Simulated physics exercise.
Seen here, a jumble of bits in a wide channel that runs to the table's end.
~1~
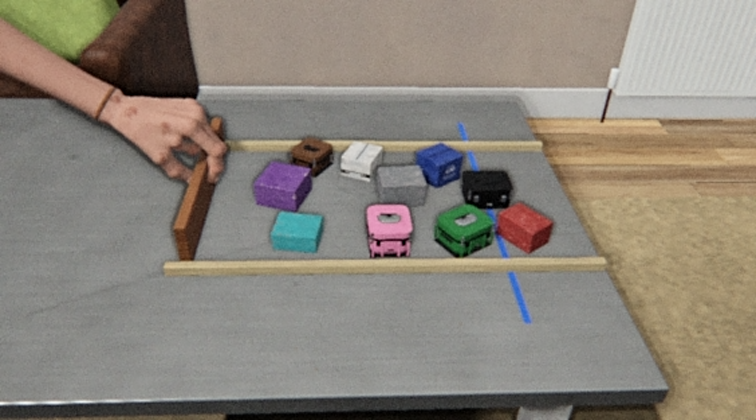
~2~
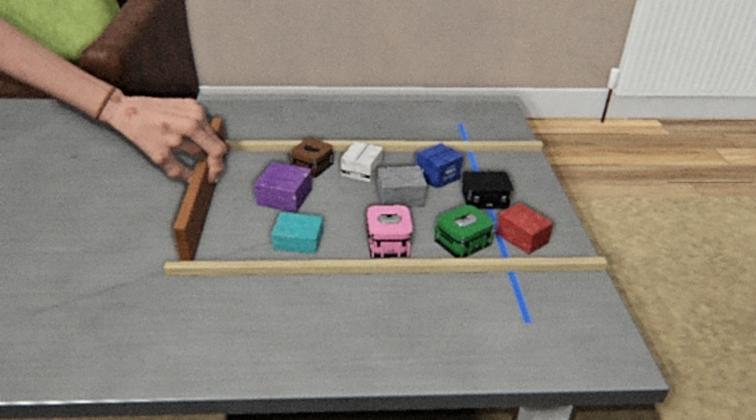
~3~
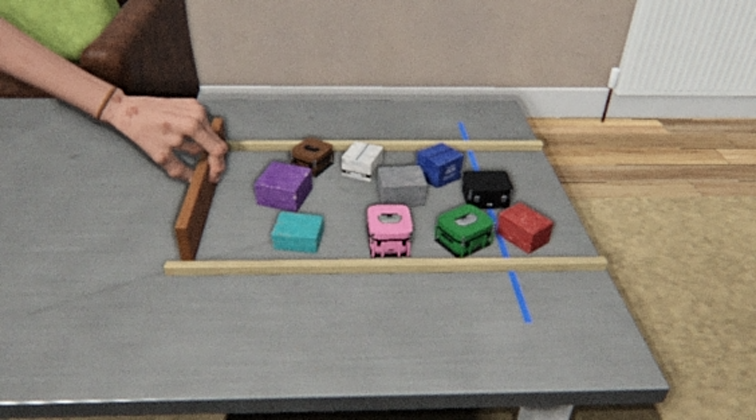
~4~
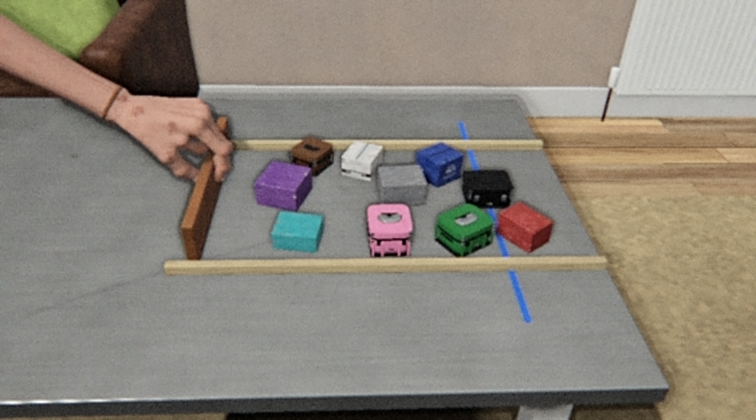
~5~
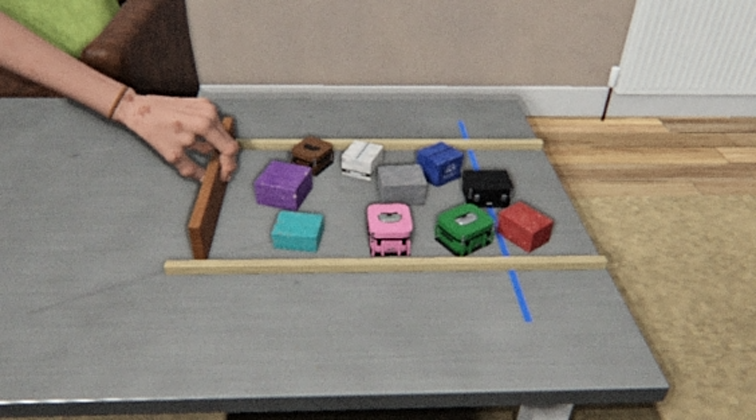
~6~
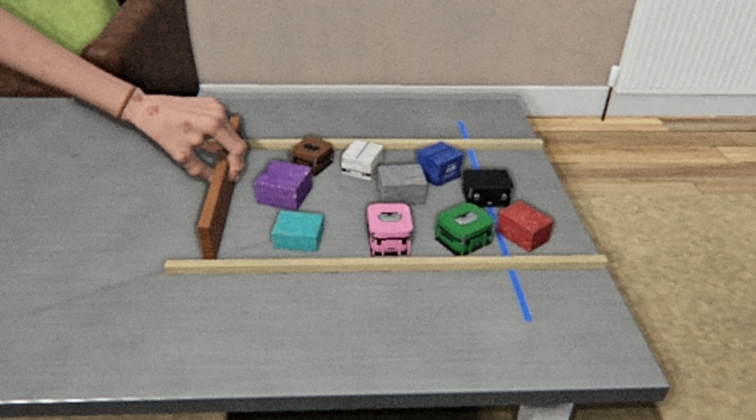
At the start, a hand holds a brown board upright at the left end of a channel between two wooden strips, with colourful boxes and a blue line to its right. The board stays nearly still, then the hand slides it slightly right toward the boxes, which remain in place without being touched.
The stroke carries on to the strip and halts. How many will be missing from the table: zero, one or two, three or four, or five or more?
The number that fall off is three or four.
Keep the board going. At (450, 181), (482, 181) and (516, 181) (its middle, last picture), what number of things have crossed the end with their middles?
Past the end: 1, 3 and 6.
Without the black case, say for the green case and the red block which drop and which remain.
The green case falls; the red block comes down.
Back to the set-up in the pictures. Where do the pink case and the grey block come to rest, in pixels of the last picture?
The pink case at (567, 229), the grey block at (550, 187).
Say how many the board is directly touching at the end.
3 of them.
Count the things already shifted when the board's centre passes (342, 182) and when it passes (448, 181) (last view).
The counts are 6 and 10.
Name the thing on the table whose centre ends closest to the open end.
The blue box.
A little later, none off yet; red block at rest near (525, 226); black case at rest near (486, 189); green case at rest near (465, 229).
Next, none off yet; red block moving near (532, 225); black case at rest near (489, 189); green case shifted about its own width near (498, 231).
Later still, none off yet; red block tilted a little near (596, 221); black case shifted about its own width near (556, 190); green case shifted well along near (570, 238).
When it is over, the number that fall off is three or four; down, green case, black case and red block.
